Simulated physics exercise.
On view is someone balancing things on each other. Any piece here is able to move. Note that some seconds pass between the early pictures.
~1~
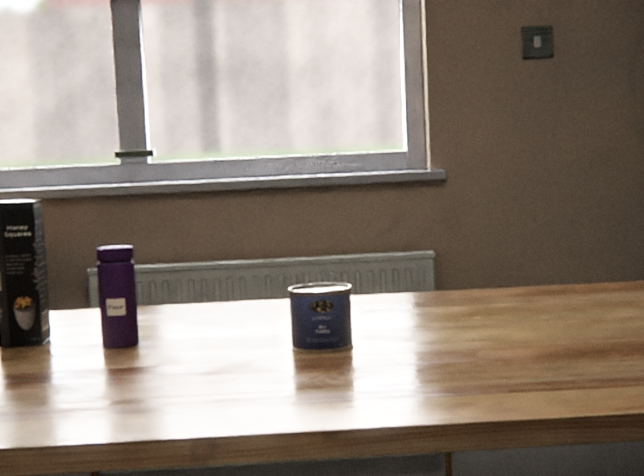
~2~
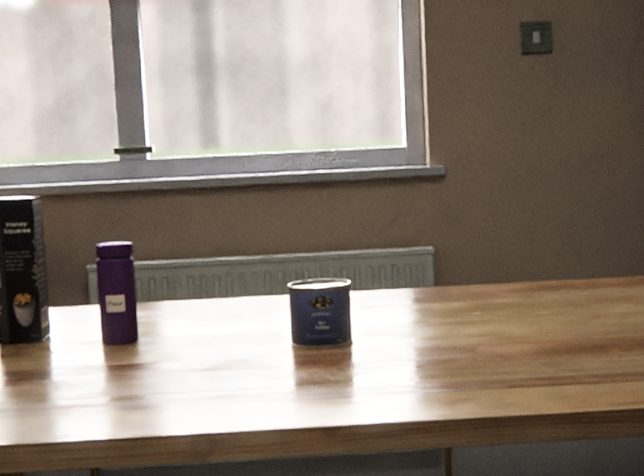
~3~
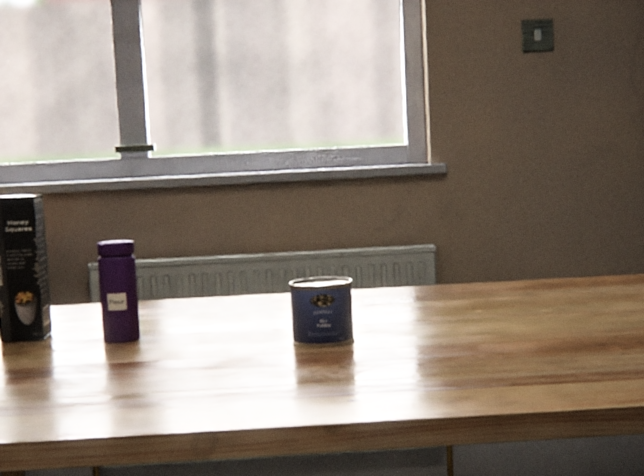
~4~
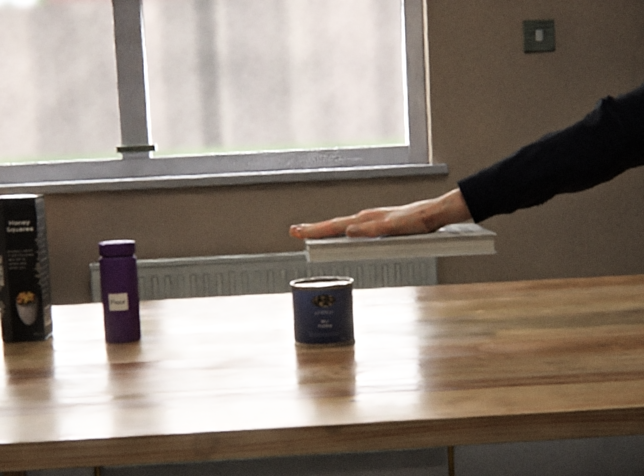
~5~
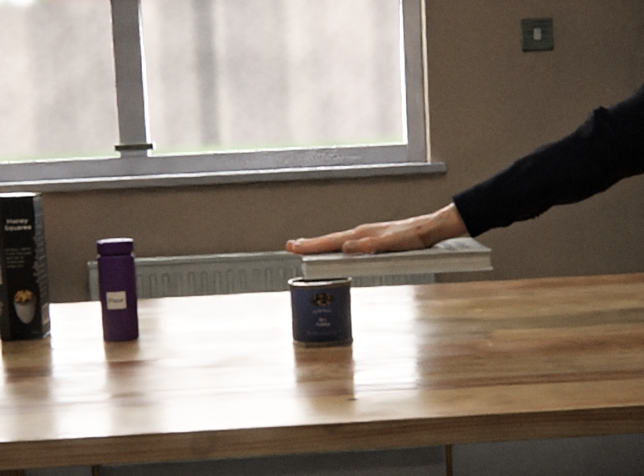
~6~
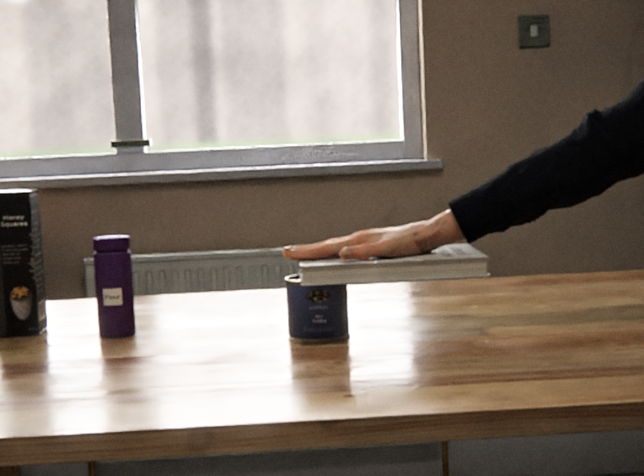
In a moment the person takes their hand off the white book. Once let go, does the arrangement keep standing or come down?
The pile can't cope with it, I'd say.
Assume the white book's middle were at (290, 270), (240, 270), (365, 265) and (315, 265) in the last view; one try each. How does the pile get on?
In the first case the pile remains standing, in the second it topples, in the third it topples and in the fourth it remains standing.
Then, 0.20 s on from there, white book turned 21° from how it was put near (390, 279).
Then, 0.60 s on from there, white book turned 27° from how it was put near (389, 284).
Then, 1.50 s on from there, white book resting near (389, 284).
In the end, left askew, white book; the other 3 unmoved. At the end, from the last picture's camera, white book near (389, 284). The pile comes apart.
